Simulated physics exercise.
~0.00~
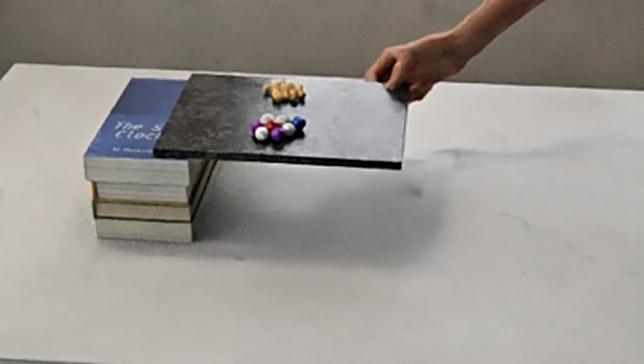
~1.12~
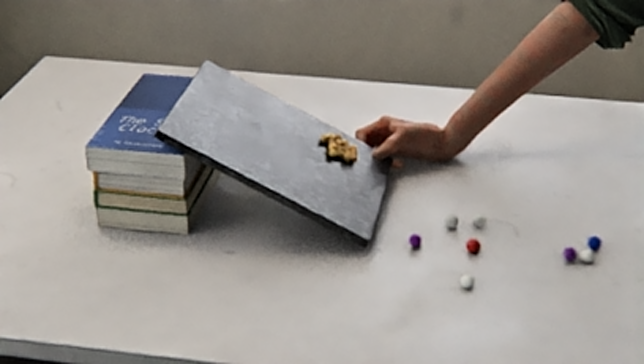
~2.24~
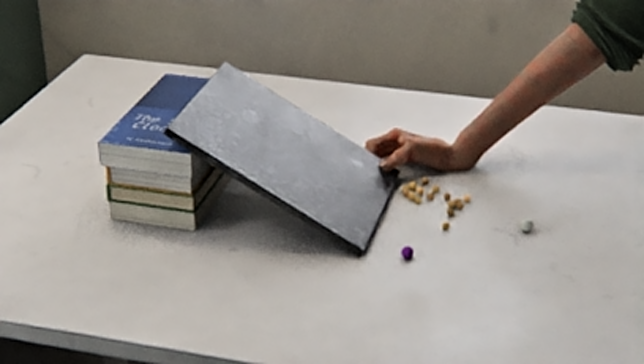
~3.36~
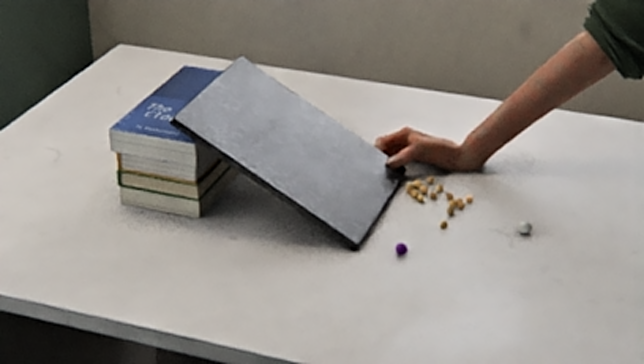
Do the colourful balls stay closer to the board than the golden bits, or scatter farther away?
The colourful balls at the front scatter farther along the table, while the golden bits end up close to the low end of the board.
